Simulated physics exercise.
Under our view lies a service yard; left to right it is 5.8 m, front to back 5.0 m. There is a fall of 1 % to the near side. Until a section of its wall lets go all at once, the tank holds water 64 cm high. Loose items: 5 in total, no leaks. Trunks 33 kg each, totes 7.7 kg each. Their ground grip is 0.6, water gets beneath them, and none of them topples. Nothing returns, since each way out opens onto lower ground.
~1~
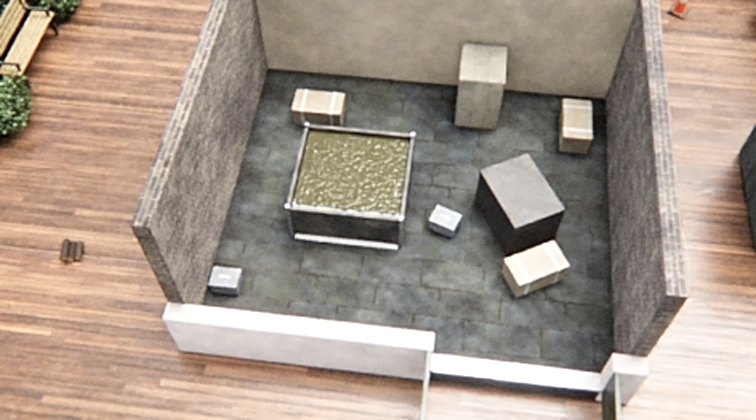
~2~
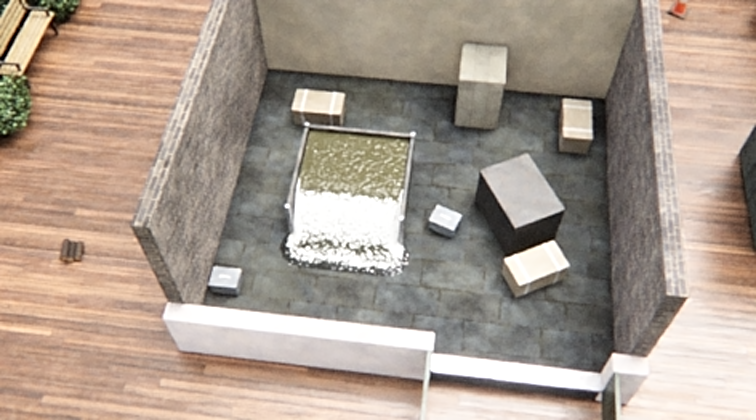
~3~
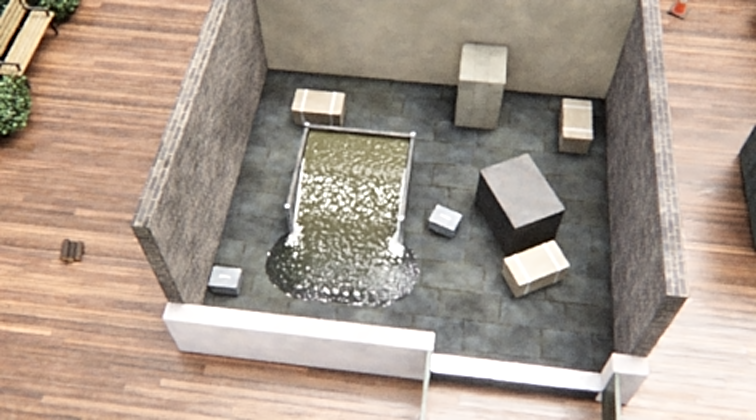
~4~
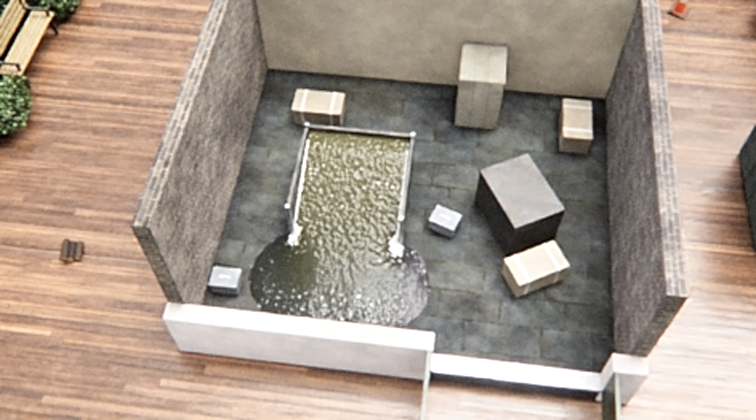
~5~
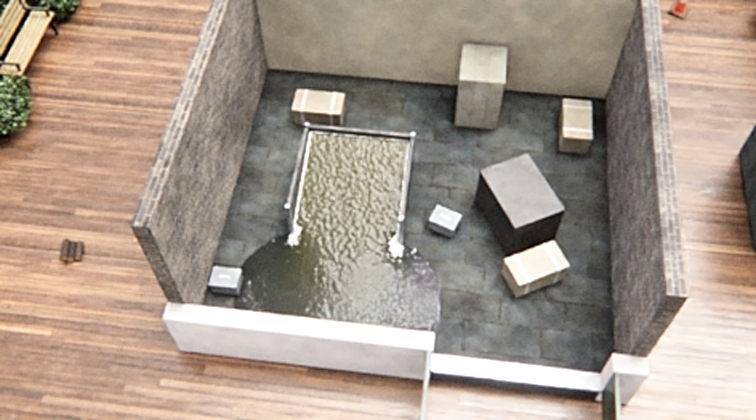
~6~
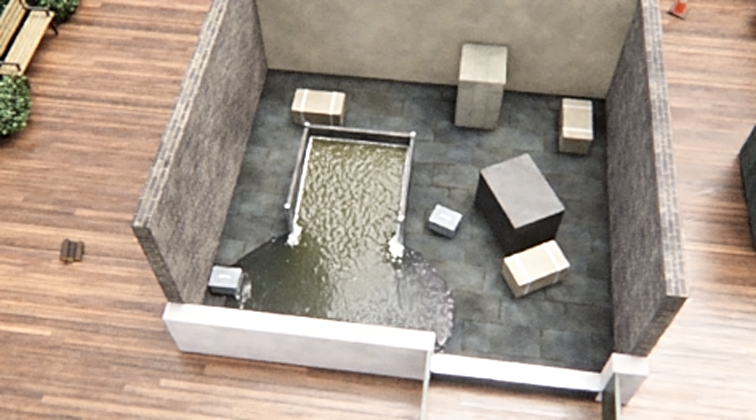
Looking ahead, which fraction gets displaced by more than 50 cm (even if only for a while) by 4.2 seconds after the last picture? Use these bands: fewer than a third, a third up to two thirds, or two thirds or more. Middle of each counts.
It falls in fewer than a third.
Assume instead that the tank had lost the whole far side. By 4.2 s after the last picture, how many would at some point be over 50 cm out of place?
Then the count would be 3.
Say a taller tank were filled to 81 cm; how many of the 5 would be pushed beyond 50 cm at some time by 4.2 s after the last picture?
Count: 2.
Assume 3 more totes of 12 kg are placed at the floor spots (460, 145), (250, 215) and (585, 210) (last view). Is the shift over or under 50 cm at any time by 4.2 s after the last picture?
Going through them, I'd say falls short, exceeds it and finally falls short.
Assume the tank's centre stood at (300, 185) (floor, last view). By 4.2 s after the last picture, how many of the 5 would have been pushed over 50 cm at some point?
The answer would then be 3.
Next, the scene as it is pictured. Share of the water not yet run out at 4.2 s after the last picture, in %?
Remaining: Approx. 86 per cent.
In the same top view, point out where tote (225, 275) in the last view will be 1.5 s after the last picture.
About (263, 245), give or take.
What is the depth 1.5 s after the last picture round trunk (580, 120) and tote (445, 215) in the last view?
I'd estimate 0 cm for the first and 0 cm for the second.
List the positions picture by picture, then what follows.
A trunk at (537, 262) rests on the ground; a tote at (225, 277) rests on the ground; water covers 2.3 m2; 0 of 5 have shifted, in the first frame.
A trunk at (537, 262), on the bottom; a tote at (225, 277), on the bottom; 3.2 m2 under water; 0 of 5 have shifted, in the second frame.
A trunk at (537, 262) rests on the ground; a tote at (225, 277), on the bottom; water covers 4.4 m2; 0 of 5 have shifted, in the third frame.
A trunk at (537, 262) rests on the ground; a tote at (225, 277), on the bottom; 5.8 m2 under water; 0 of 5 have shifted, in the fourth frame.
A trunk at (537, 262) rests on the ground; a tote at (225, 277) rests on the ground; water covers 6.7 m2; 0 of 5 have shifted, in the fifth frame.
A trunk at (537, 262) rests on the ground; a tote at (225, 277), on the bottom; water covers 7.2 m2; 0 of 5 have shifted, in the sixth frame.
Then, 0.4 s after the last picture 0 of 5 are over 50 cm from their spots; 0 afloat.
Then, 1.5 s after the last picture 1 of 5 are over 50 cm from their spots; 0 afloat.
Then, 2.8 s after the last picture 1 of 5 are over 50 cm from their spots; 1 afloat.
Then, 4.2 s after the last picture 1 of 5 are over 50 cm from their spots, and 1 have been at some point; 0 afloat.
